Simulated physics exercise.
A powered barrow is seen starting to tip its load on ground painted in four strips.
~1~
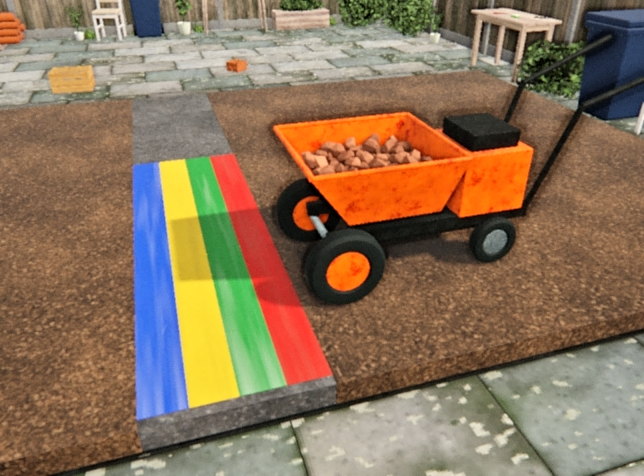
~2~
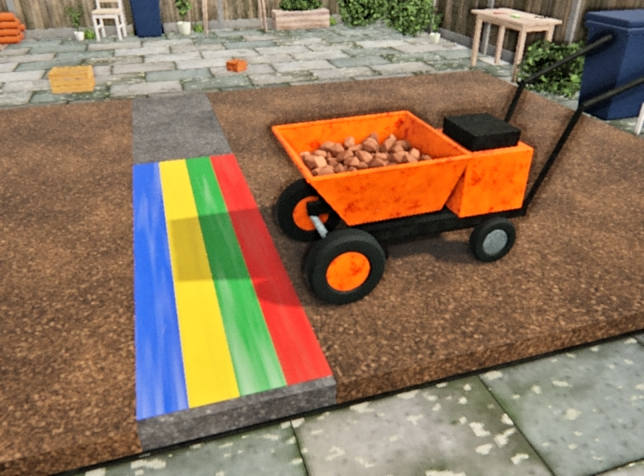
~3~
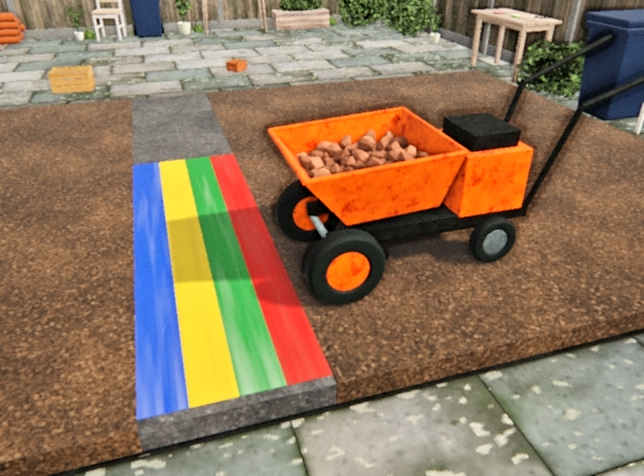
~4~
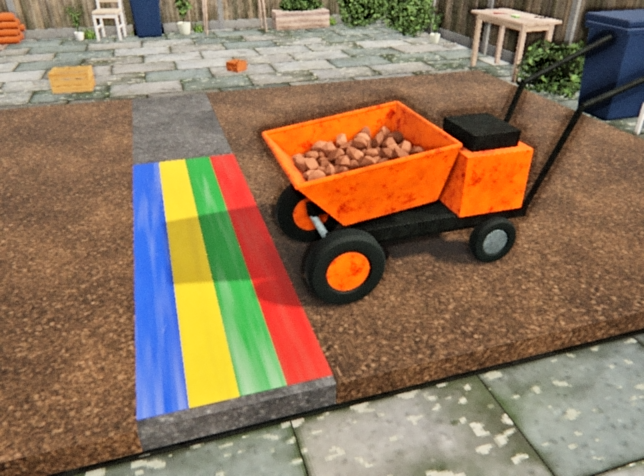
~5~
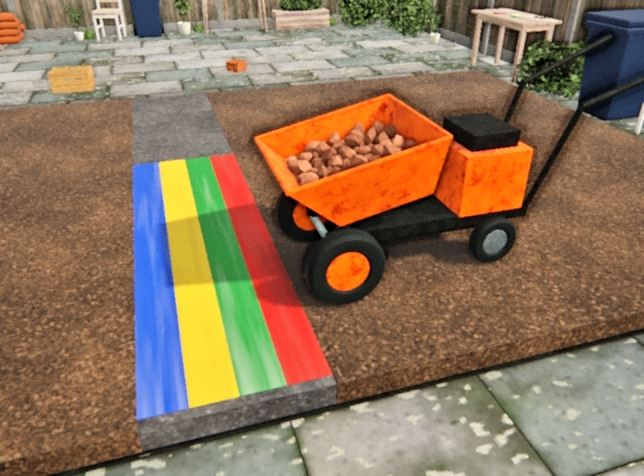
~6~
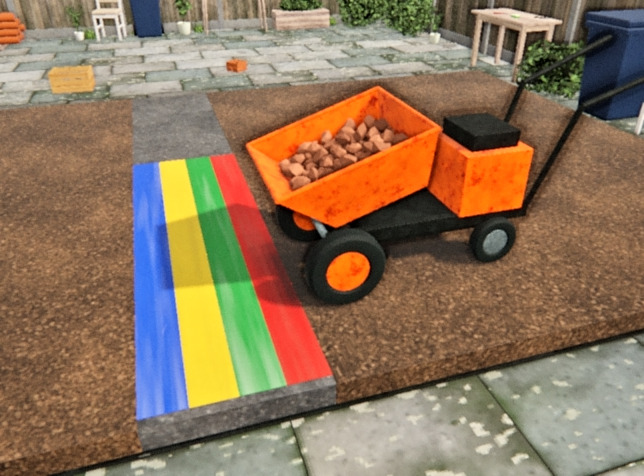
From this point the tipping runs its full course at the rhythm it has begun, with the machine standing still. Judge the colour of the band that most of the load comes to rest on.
Most of it rests on the yellow band.
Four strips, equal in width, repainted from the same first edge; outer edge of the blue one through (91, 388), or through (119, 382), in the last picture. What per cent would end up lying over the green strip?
Roughly 30 per cent first, then 20 per cent.
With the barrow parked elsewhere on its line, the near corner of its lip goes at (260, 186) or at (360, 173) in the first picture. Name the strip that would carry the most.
Taking them in order, it would be the strip in blue and then that green strip.
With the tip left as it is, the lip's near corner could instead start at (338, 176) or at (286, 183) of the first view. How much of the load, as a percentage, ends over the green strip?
That works out to 30 per cent for the first position and 0 per cent for the second.
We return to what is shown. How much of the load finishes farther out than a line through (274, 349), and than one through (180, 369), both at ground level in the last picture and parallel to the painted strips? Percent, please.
80 % and 30 %, in that order.
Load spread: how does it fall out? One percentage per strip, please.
The red strip takes 0 per cent, the green strip 15, the yellow strip 35 and the blue strip 20.
Soon after the last picture, skip tipped steeply; all in the skip.
A little later, skip tipped right over; most in the skip; a stray few over the green strip; a small part over the yellow strip; a stray few over the blue strip.
Later still, skip tipped right over; about a quarter in the skip; a small part over the green strip; about a third over the yellow strip; about a quarter over the blue strip; a small part off the paint.
At rest, skip tipped right over; about a quarter in the skip; none over the red strip; a small part over the green strip; about a third over the yellow strip; about a quarter over the blue strip; a small part off the paint.
